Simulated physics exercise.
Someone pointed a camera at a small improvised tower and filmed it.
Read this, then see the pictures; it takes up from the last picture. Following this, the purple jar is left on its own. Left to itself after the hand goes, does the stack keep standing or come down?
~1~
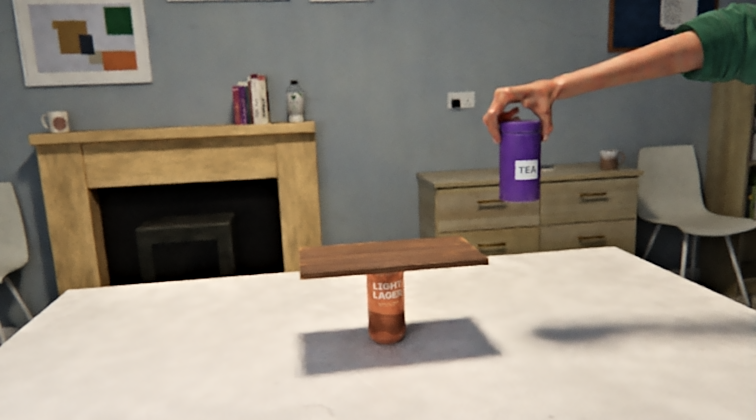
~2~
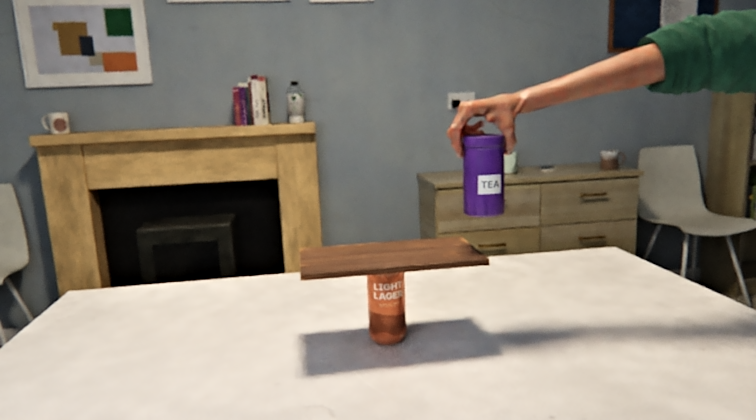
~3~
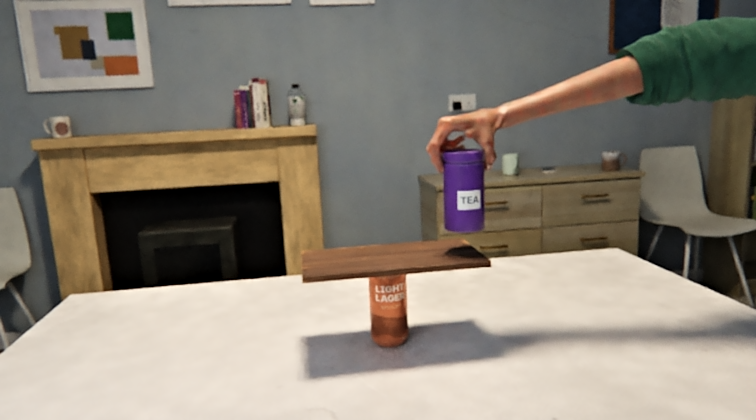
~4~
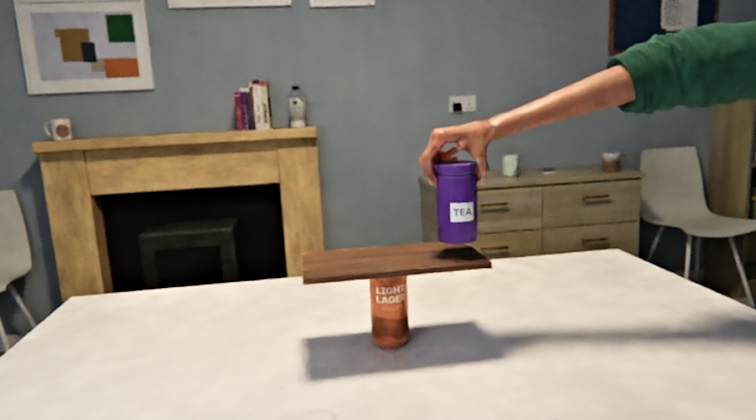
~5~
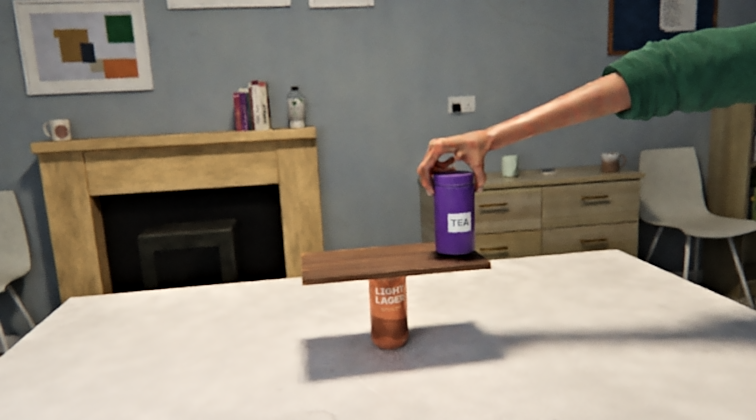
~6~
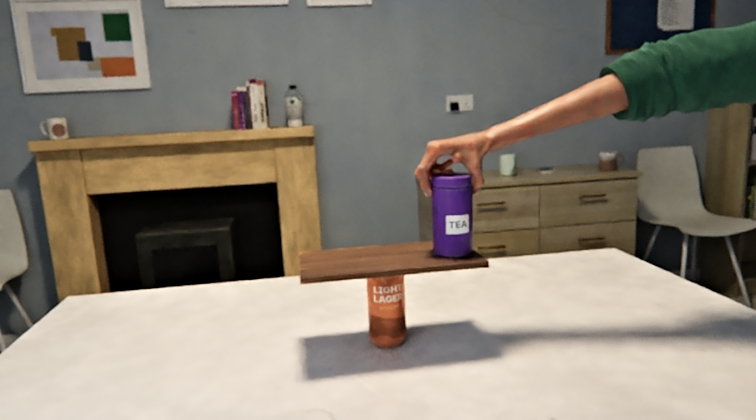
It comes down.
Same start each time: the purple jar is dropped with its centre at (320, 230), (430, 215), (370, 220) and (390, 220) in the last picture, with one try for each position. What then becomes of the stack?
Try 1: Collapse; try 2: Collapse; try 3: Stable; try 4: Stable.
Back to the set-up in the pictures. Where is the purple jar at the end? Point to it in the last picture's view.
It finishes at about (514, 312).
Then, 0.30 s later than the last frame, purple jar now fallen; brown board tilted by 51°.
Then, 0.50 s later than the last frame, brown board tilted by 68°.
When it is over, fallen, brown board and purple jar; orange can as before. End places, in pixels of the last picture, purple jar near (514, 312). The stack comes apart.
